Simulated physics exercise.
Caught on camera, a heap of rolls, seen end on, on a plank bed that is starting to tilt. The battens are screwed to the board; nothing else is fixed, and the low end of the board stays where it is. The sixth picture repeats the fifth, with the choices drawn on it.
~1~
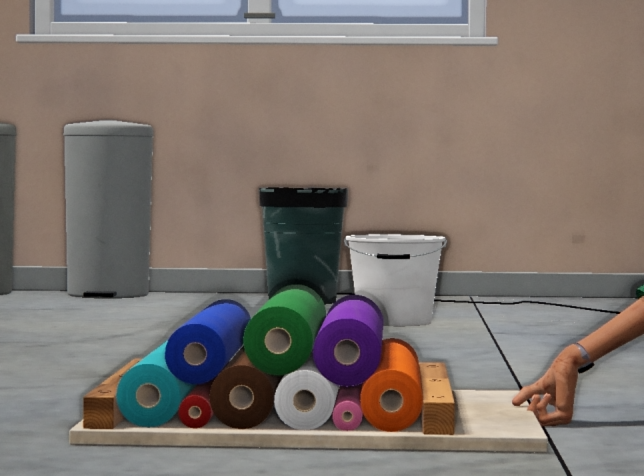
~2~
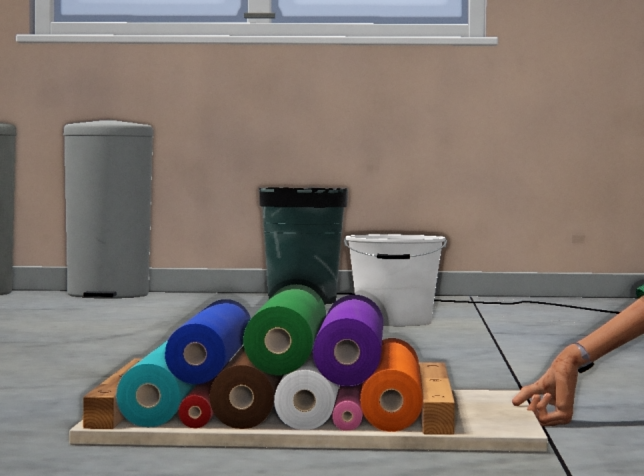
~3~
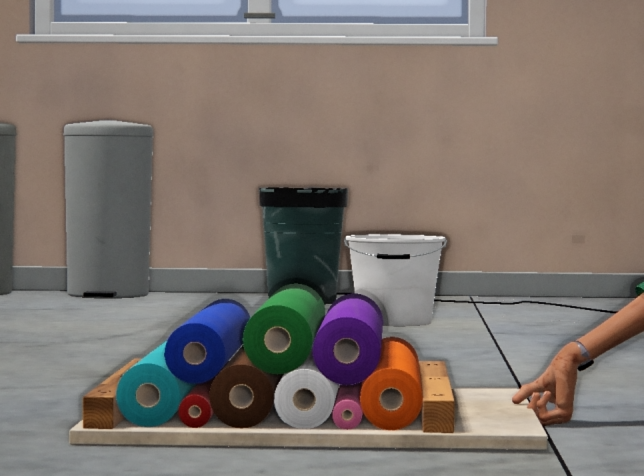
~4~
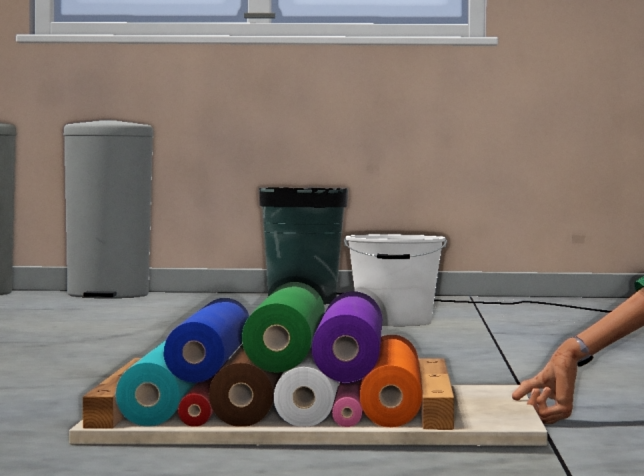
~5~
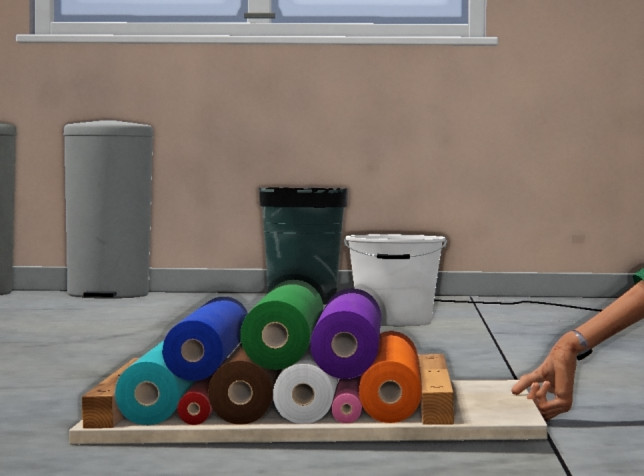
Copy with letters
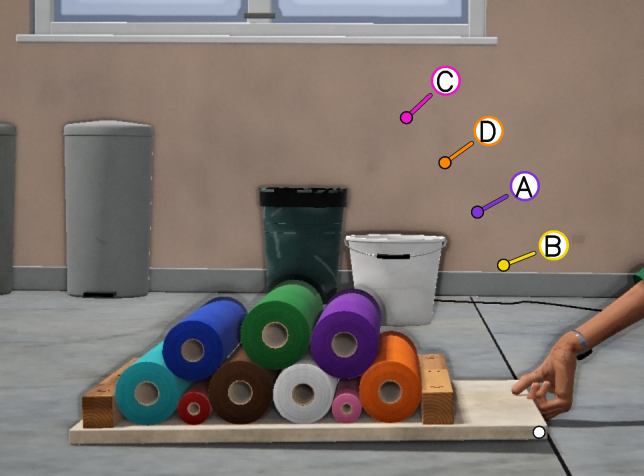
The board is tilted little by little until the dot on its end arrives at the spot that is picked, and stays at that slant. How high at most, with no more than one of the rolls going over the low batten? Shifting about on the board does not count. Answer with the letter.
Stop at D.
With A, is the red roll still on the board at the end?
Yes.
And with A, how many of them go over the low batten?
The count is none.
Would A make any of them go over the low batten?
No.
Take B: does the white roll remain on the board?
The white roll: Yes.
On the marked copy, A at (477, 212); B at (503, 265); C at (406, 118); D at (445, 163); the white dot at (539, 432).
Following D. Soon after the start, board at 20°.
Later, board at 37°.
In the end, board at 37°, none over the low batten.
As for the rest, A none over the low batten; B none over the low batten; C three over the low batten (blue, green, purple).
